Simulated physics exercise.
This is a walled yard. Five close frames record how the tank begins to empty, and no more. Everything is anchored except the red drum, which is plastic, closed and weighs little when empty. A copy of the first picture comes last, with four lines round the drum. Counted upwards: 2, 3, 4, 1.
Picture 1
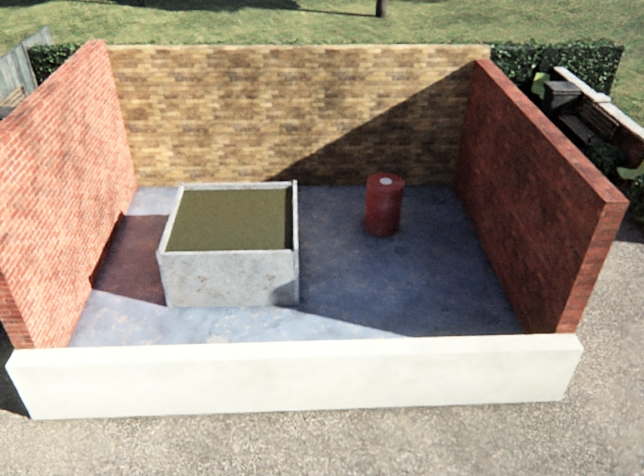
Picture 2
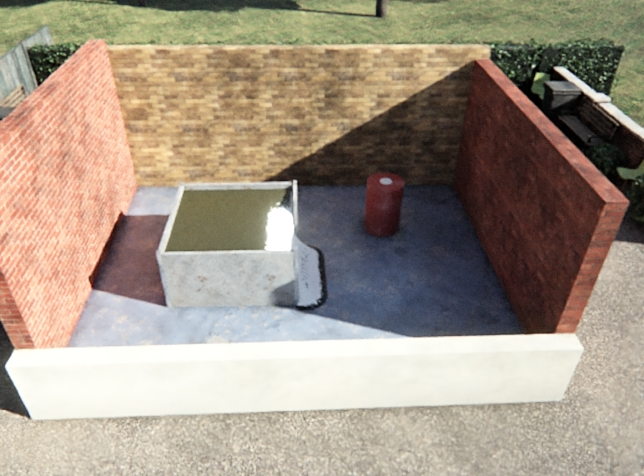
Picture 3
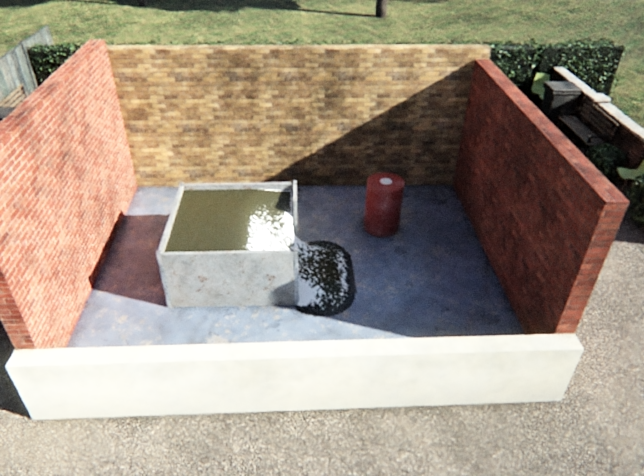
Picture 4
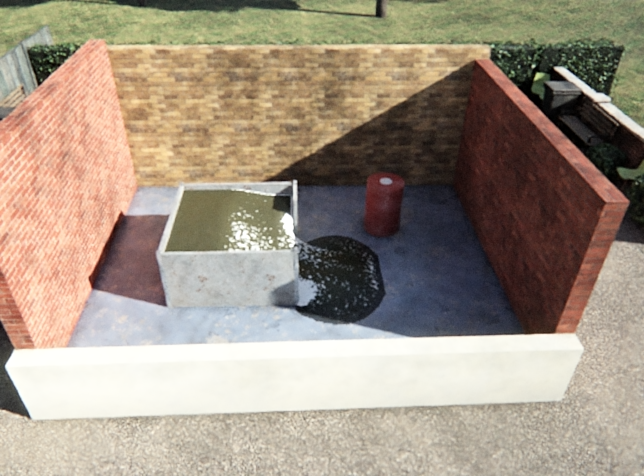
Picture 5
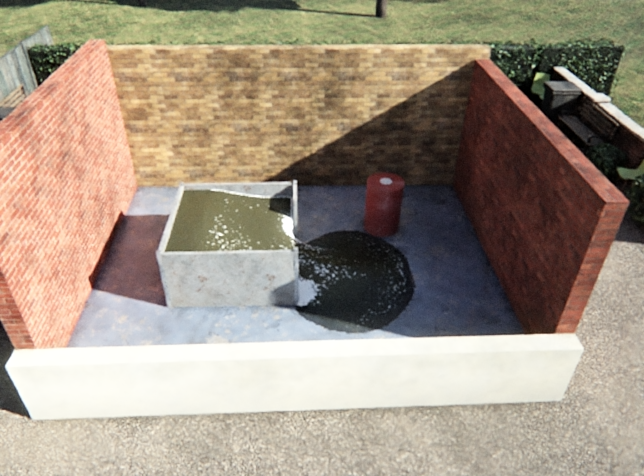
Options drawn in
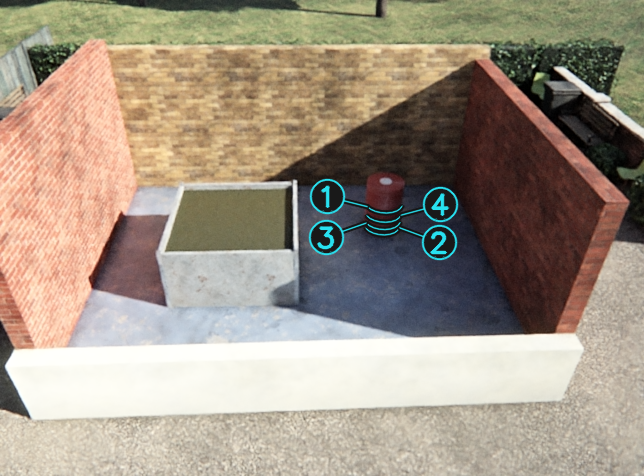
Dark liquid pouring from the right side of a full concrete tank and spreading across a walled yard near a red drum.
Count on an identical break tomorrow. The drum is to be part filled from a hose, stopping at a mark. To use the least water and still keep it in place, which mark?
Level 3.
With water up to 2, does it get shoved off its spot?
Yes.
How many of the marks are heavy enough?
Three of the four.
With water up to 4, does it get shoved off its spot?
No, that is safe.
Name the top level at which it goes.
Level 2.
On the marked copy, 1 at (386, 213); 2 at (384, 234); 3 at (384, 229); 4 at (385, 222); from the bottom up 2, 3, 4, 1.
Choosing 1, it does not move.
Choosing 2, it is pushed about 4 times its own width away.
Choosing 3, it shifts by a finger or two and stays.
Choosing 4, it does not move.
